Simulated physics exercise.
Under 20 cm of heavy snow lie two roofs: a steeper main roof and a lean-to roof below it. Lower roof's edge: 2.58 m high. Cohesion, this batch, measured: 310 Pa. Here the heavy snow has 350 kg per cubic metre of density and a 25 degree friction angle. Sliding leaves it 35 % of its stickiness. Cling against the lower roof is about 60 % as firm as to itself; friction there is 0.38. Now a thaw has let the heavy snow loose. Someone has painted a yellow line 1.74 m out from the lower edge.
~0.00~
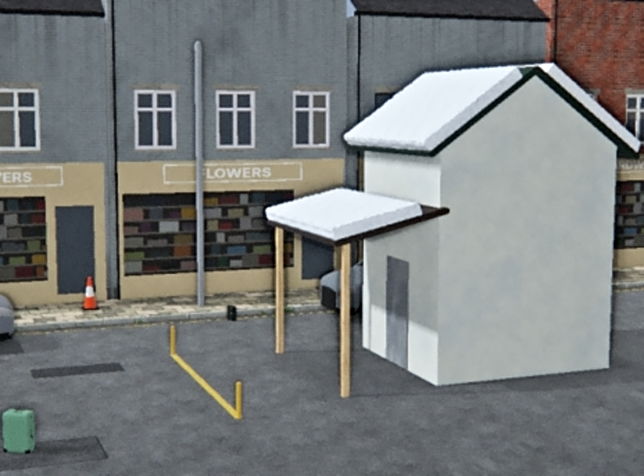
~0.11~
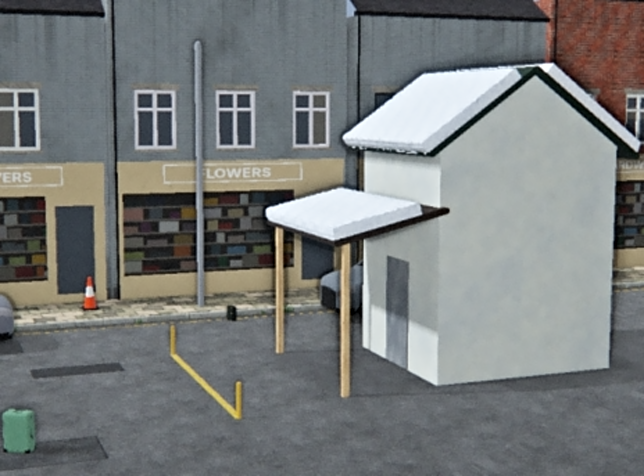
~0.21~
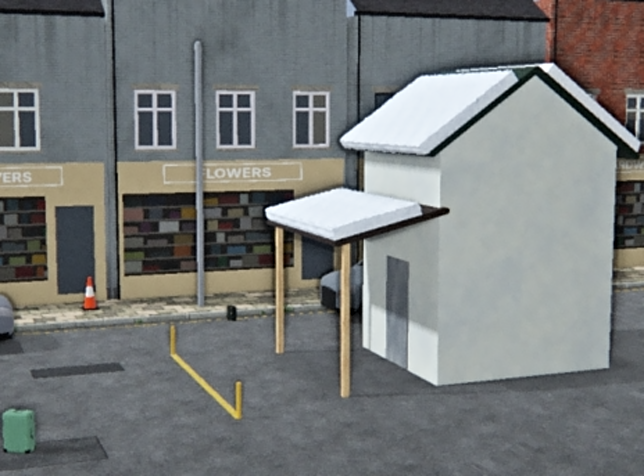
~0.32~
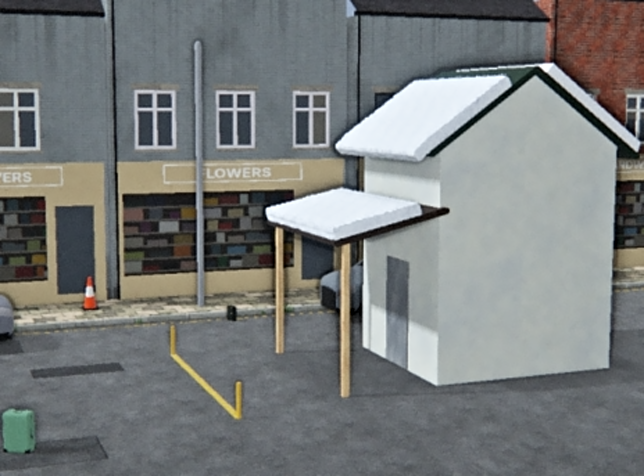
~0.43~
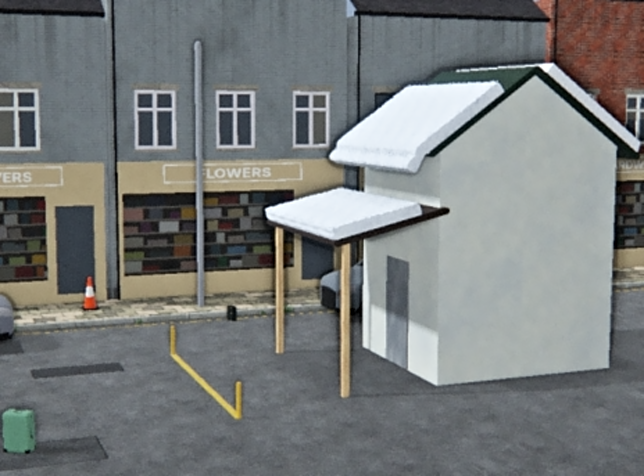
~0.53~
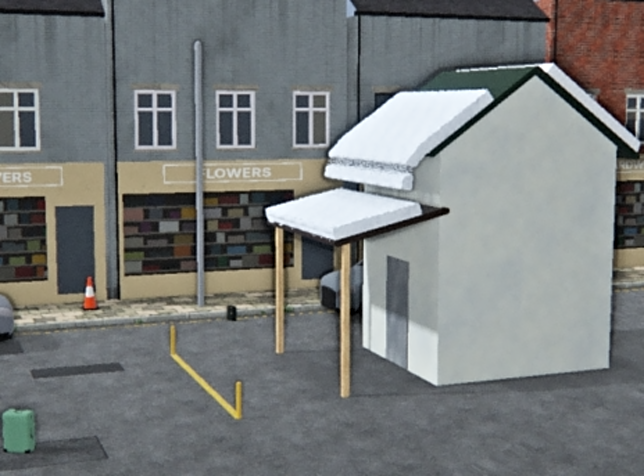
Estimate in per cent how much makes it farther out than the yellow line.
Roughly 34 per cent makes it past the line.
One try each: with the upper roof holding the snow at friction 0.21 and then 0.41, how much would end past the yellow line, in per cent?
One try each gives 30 % and then 14 %.
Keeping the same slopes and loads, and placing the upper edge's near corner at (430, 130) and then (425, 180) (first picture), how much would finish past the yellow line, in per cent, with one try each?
Try 1: Near 40 %; try 2: Near 8 %.
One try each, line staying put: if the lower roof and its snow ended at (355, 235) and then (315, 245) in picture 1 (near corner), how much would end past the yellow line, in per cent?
Try 1: Near 35 %; try 2: Near 30 %.
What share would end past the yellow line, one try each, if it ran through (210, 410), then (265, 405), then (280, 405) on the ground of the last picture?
About 25 %, 50 %, 55 %.
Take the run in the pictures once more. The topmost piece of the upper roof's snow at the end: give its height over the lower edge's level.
0.6 m.
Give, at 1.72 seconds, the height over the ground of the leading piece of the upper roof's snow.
I'd say around 0.0 metres.
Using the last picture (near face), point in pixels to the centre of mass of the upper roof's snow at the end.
About (246, 354).
After 1.08 s, none is below the lower edge and 0 % is past the line.
After 1.72 s, 55 % is below the lower edge and 4 % is past the line.
After 2.36 s, 62 % is below the lower edge and 34 % is past the line.
After 3.00 s, 62 % is below the lower edge and 34 % is past the line.
After 3.10 s, at the end, 62 % is below the lower edge and 34 % is past the line.
